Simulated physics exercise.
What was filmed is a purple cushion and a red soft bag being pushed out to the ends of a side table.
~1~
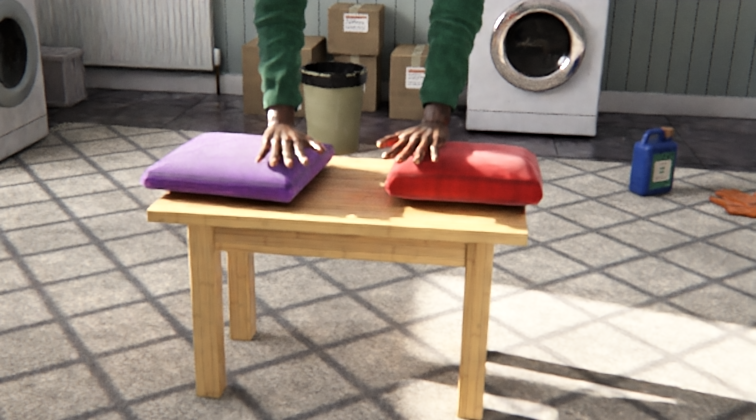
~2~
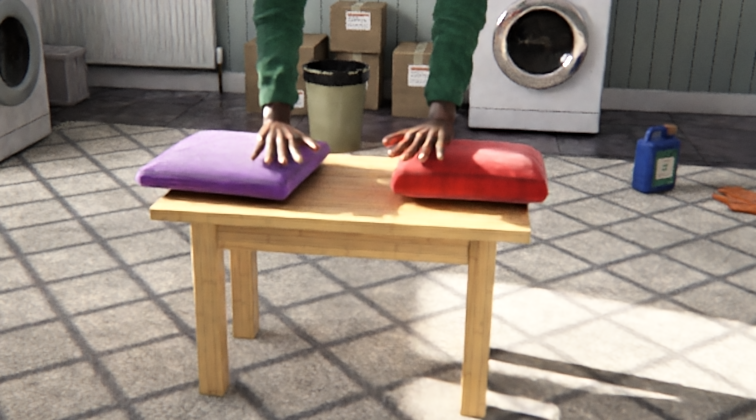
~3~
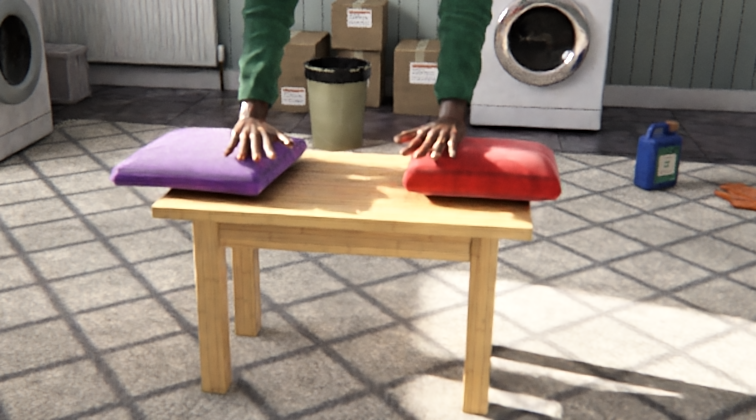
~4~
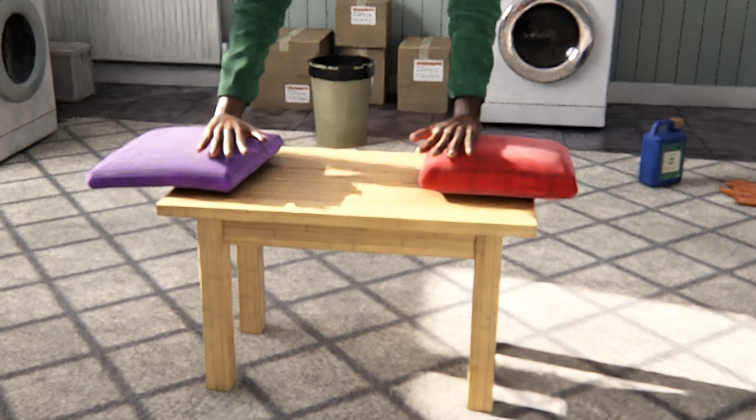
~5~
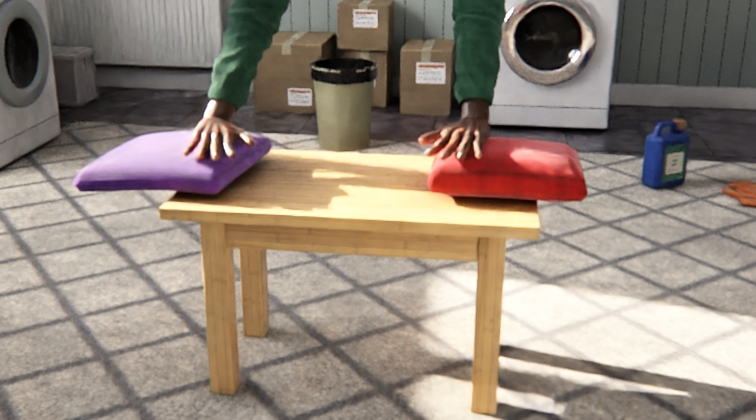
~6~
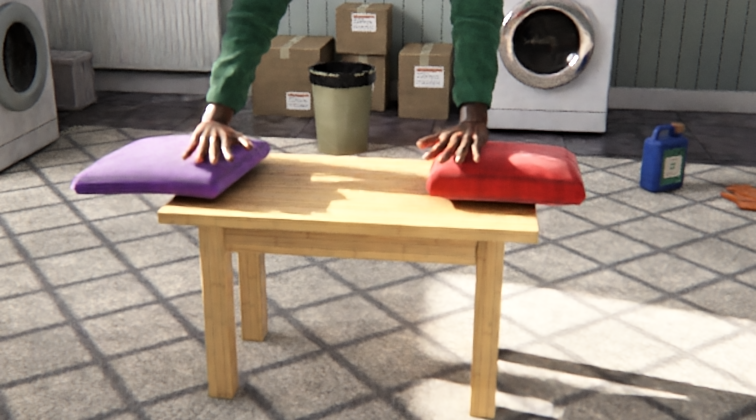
At first, a purple cushion and a red soft bag rest near opposite ends of a wooden side table, a hand on each. The hands push them apart, the cushion sliding left and the bag right, until both overhang the ends, the cushion farther out, and their motion ceases.
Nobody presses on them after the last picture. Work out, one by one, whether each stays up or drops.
In the end the purple cushion is going to come off I think. The red soft bag is going to stay on I think.
Then, 0.44 s after the last picture, cushion falling near (167, 259); soft bag lying still.
Then, 0.72 s after the last picture, cushion on the floor near (134, 330); soft bag lying still.
At rest, cushion on the floor near (128, 341); soft bag lying still. The purple cushion slumps off the end and the red soft bag remains on top.
